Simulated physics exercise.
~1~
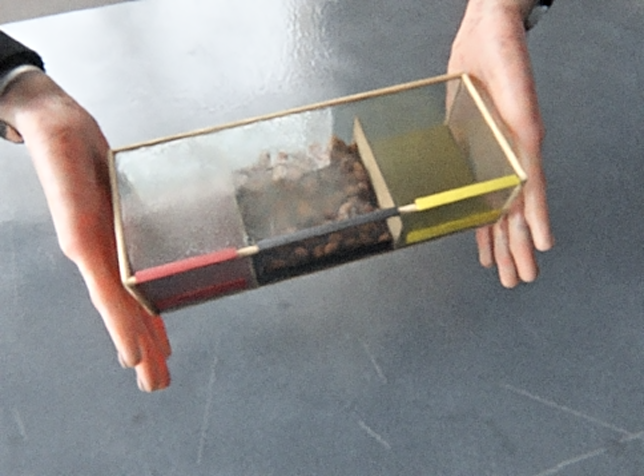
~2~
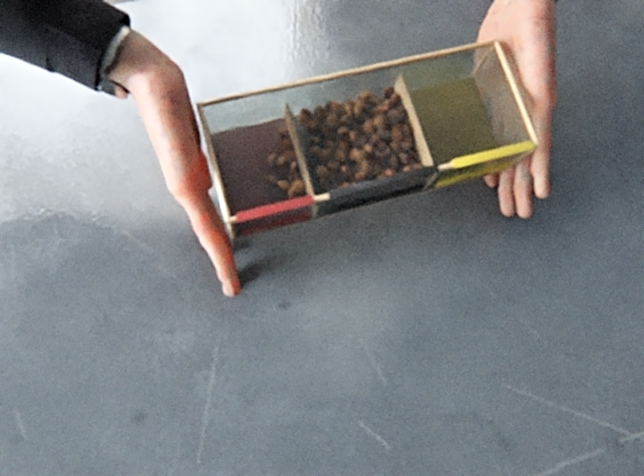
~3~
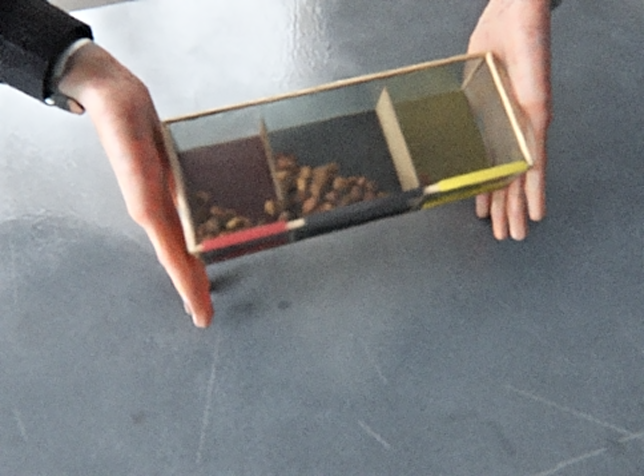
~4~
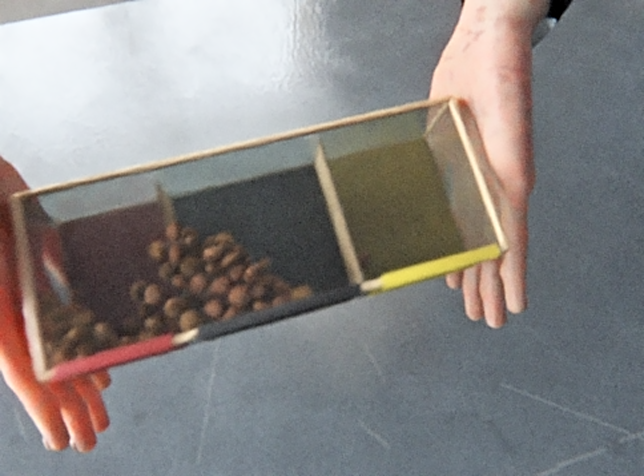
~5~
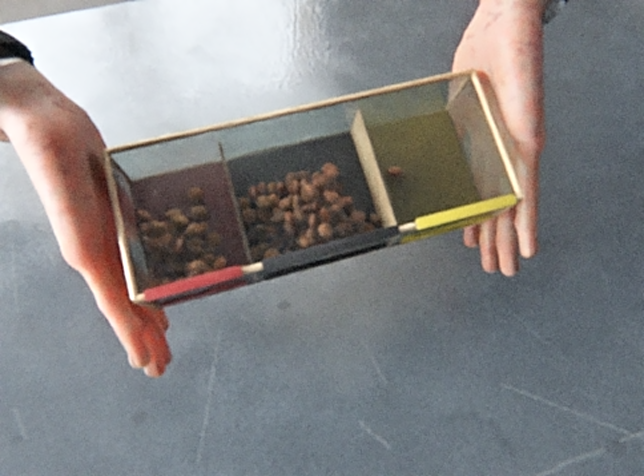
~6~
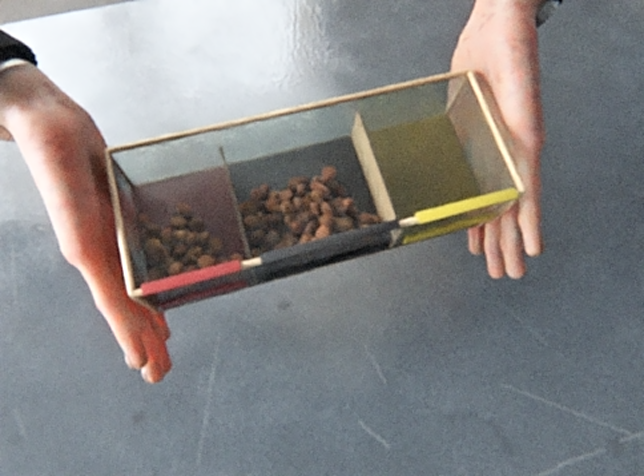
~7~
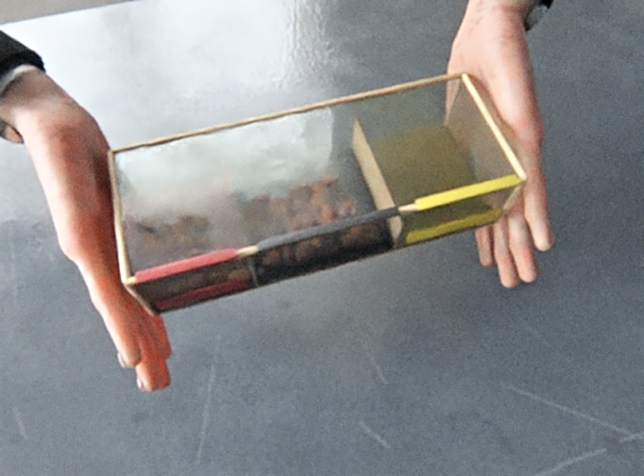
The clip opens with two hands holding a clear-lidded box above a gray surface, brown kibble gathered in its middle, black-edged section. The hands tip the box and move it right and up, the kibble still mostly in the middle. They swing it back left and down, and some pieces spill into the red-edged section on the left. As the box returns right and up, a stray piece shows over the yellow-edged section. Finally the hands level the box and hold it, with more kibble in black than red and yellow looking empty.
